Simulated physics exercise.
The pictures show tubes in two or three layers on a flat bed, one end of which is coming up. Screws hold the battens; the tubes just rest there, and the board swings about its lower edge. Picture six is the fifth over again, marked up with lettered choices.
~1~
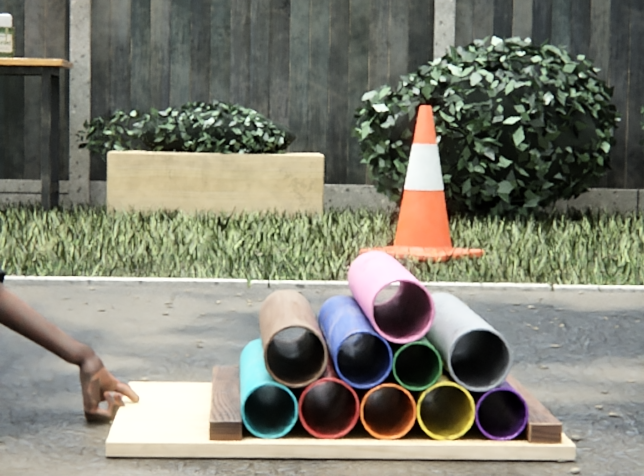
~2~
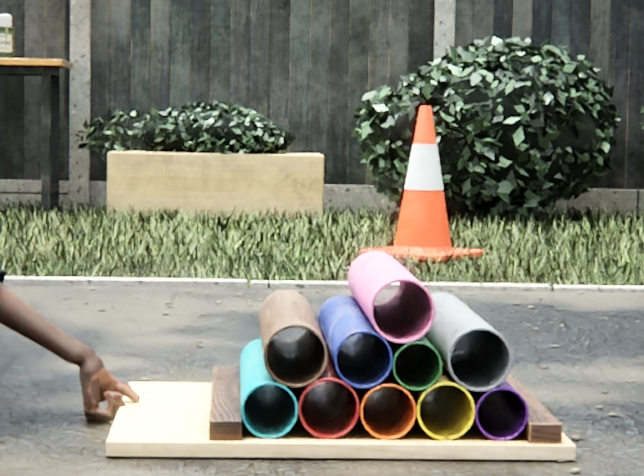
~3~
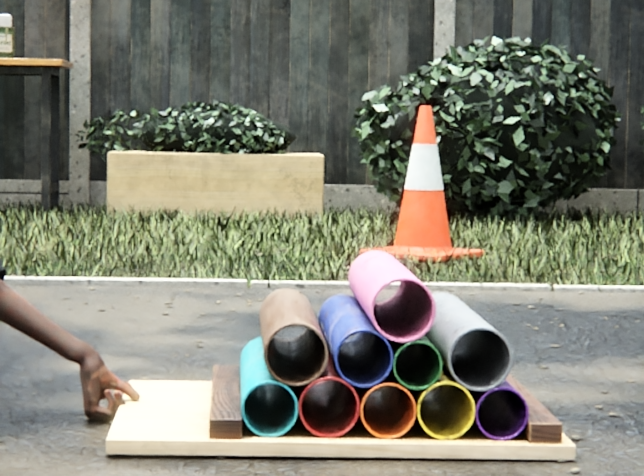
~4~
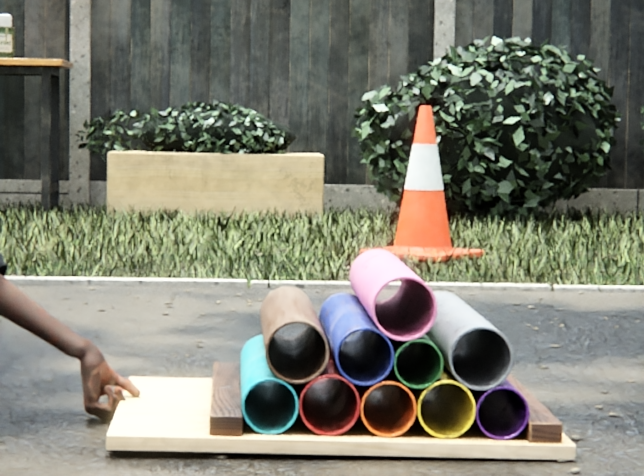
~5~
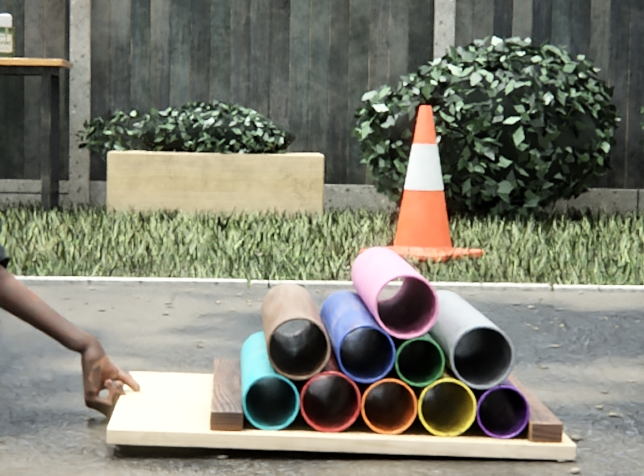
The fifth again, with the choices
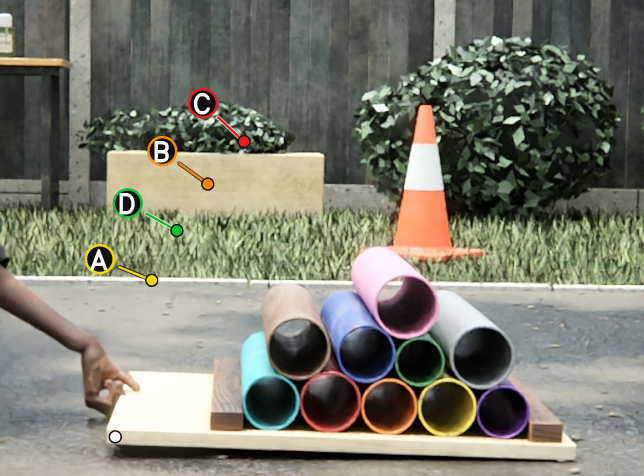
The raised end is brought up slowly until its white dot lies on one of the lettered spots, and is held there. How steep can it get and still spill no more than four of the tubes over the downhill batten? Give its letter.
Mark D is as high as it can go.
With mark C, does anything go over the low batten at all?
At C: Yes.
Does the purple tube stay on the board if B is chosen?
Yes, with B.
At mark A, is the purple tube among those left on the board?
Yes.
On the marked copy, A at (152, 280); B at (208, 184); C at (244, 142); D at (177, 231); the white dot at (115, 437).
With D. Early on, board at 17°.
Further on, board at 28°.
At the end, board at 28°, two over the low batten (grey, pink).
As for the rest, A two over the low batten (grey, pink); B five over the low batten; C five over the low batten.
